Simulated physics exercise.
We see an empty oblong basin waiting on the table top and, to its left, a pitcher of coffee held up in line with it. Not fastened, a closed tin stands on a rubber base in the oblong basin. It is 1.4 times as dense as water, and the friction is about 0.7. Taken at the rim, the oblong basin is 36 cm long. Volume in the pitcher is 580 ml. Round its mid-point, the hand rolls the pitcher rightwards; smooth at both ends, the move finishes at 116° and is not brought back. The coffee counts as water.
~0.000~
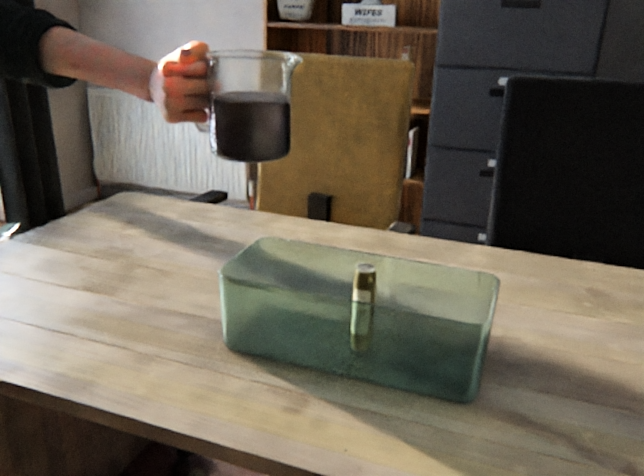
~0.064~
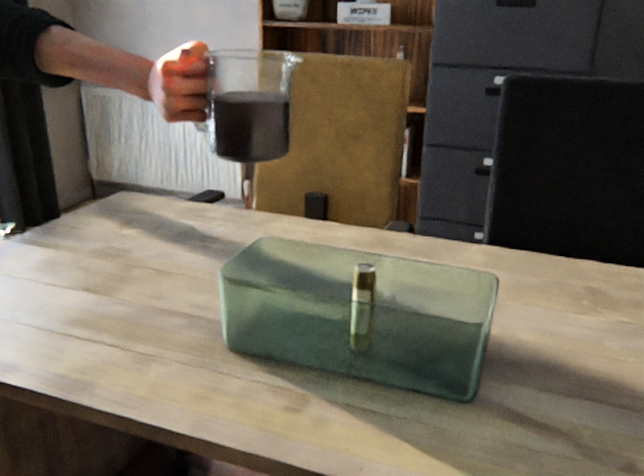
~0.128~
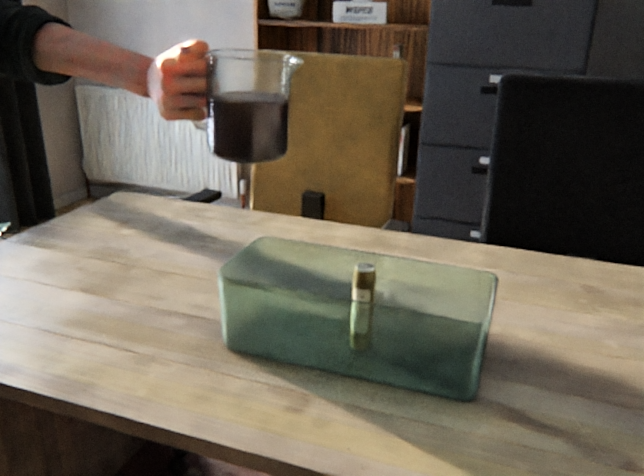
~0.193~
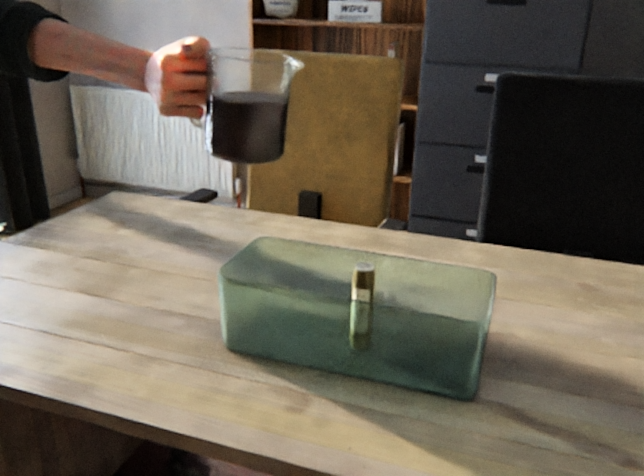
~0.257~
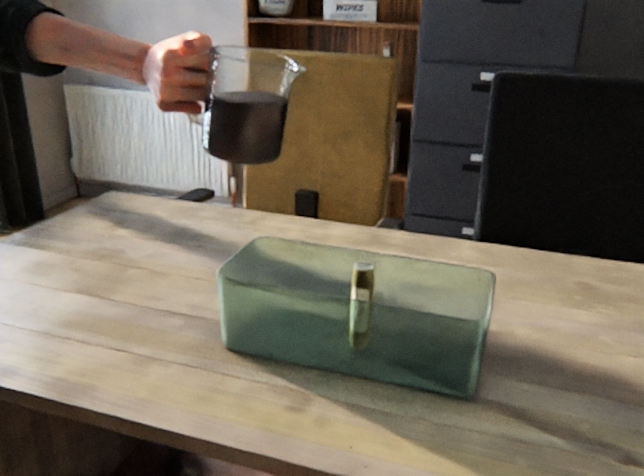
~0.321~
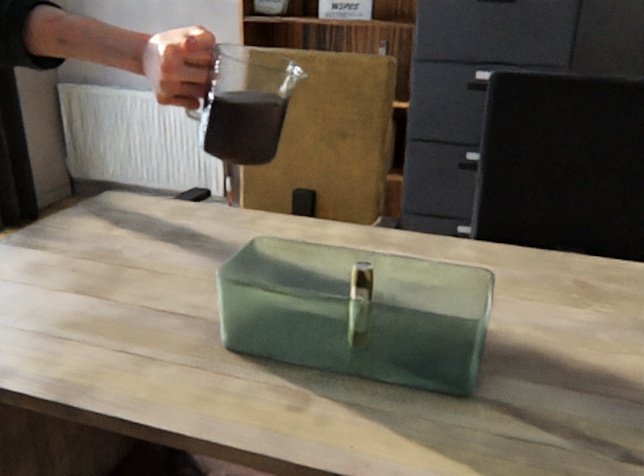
We see a hand holding a glass pitcher of dark liquid above the left side of a wooden table, gradually tilting it slightly rightwards, while a green oblong basin with a small upright tin inside stays still.
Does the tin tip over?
Yes, it tips over.
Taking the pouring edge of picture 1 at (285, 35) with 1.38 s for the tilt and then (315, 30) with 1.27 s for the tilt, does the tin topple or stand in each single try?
Trial 1 - tin stays standing; trial 2 - tin stays standing.
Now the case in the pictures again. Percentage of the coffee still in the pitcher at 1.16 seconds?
About 28 percent.
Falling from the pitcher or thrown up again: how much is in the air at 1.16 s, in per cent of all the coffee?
Close to 28 in every hundred parts.
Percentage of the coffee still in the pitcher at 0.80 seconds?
Some 92 % of it is still there.
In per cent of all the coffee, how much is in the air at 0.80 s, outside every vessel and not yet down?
About 8 per cent.
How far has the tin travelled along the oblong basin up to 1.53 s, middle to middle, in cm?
Near 9 cm.
By 0.80 s the tilt is 69° and 92 per cent is still to pour; the tin stands where it began.
By 1.16 s the tilt is 106° and 27 per cent is still to pour; the tin leans 17°.
By 1.53 s the tilt is 116° and 0 per cent is still to pour; the tin lies on its side.
By 1.93 s the tilt is 116° and 0 per cent is still to pour; the tin lies on its side.
At rest the tin lies on its side.
